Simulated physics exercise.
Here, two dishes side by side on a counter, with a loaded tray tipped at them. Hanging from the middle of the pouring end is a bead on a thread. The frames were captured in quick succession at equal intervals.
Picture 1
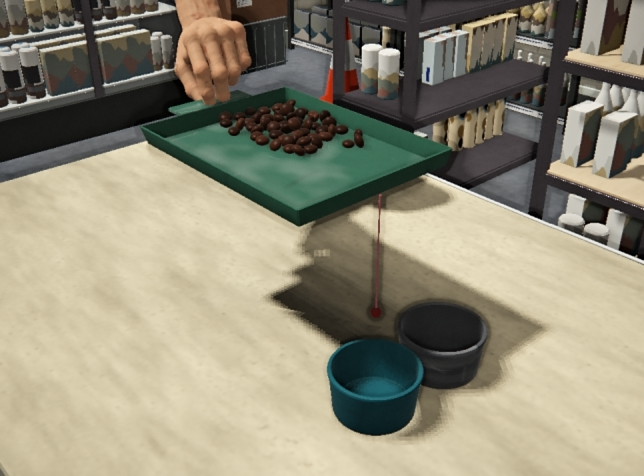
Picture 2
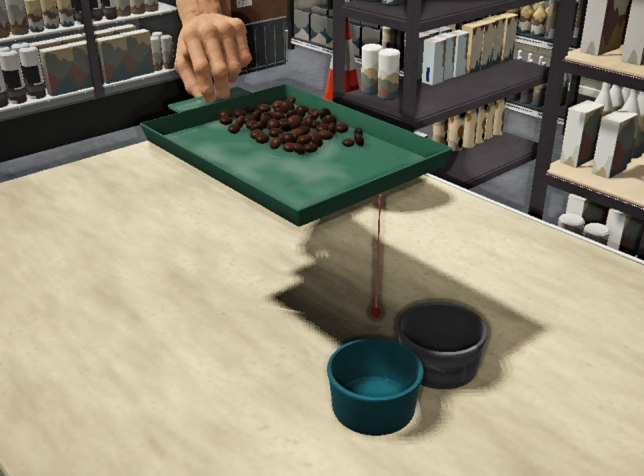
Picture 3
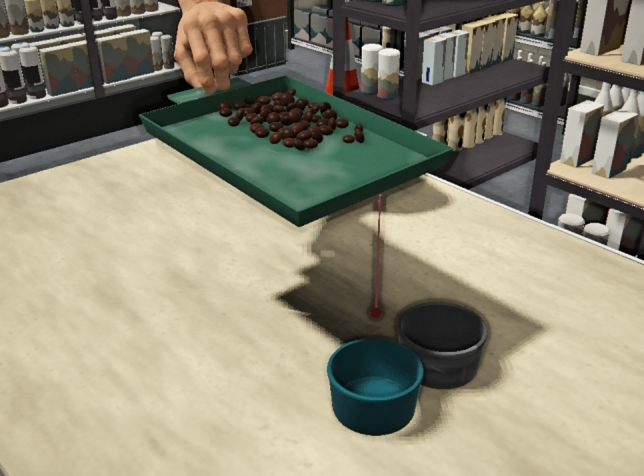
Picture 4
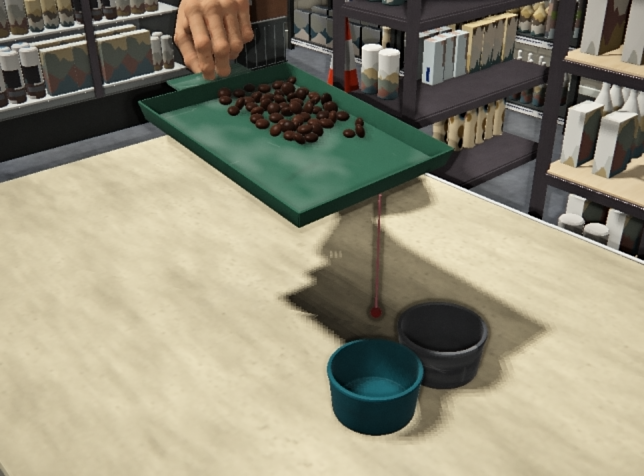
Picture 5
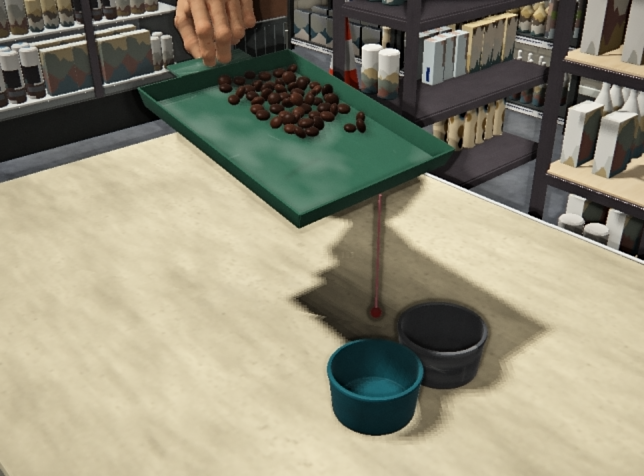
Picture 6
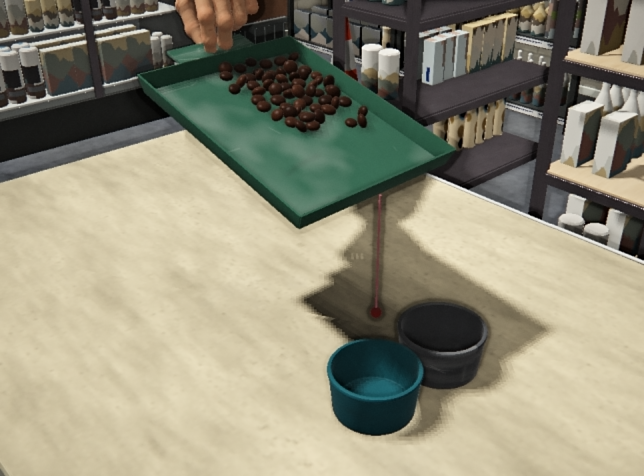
We see a hand at the far end of a green tray of small dark brown pieces, above a teal dish and a dark grey one on a counter; the far end gradually rises, tilting the tray slightly towards the dishes.
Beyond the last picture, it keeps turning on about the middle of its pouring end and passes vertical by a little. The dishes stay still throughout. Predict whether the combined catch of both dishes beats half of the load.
The combined catch beats half.
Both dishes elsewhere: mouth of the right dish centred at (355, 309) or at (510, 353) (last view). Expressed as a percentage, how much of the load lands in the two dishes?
In order, 0 % and 0 %.
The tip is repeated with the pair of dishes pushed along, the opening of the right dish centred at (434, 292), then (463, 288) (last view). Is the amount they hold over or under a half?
Earlier try a minority share, later try a minority share.
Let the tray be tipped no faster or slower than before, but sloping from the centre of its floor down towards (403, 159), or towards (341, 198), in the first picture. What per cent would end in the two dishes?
10 %, give or take, and then 60 %.
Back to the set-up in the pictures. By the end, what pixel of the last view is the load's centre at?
Resting centre, last frame: Roughly (396, 387).
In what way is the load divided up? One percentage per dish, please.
Share at the end - left dish ~ 40 %, right dish ~ 40 %.
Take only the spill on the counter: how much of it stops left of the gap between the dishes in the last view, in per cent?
It comes out at roughly 50 percent.
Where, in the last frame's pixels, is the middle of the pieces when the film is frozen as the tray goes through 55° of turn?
The load is centred near (385, 174).
Just after the last frame, tray tipped steeply; almost all on the tray; about a tenth in the air.
A moment on, tray tipped right over; roughly two thirds on the tray; about a tenth in the left dish; about a tenth in the right dish; about a tenth outside both; about a tenth in the air.
Further on, tray tipped past a quarter turn; roughly a third in the left dish; roughly a third in the right dish; roughly a quarter outside both.
When it is over, tray tipped past a quarter turn; roughly a third in the left dish; roughly a third in the right dish; roughly a quarter outside both.
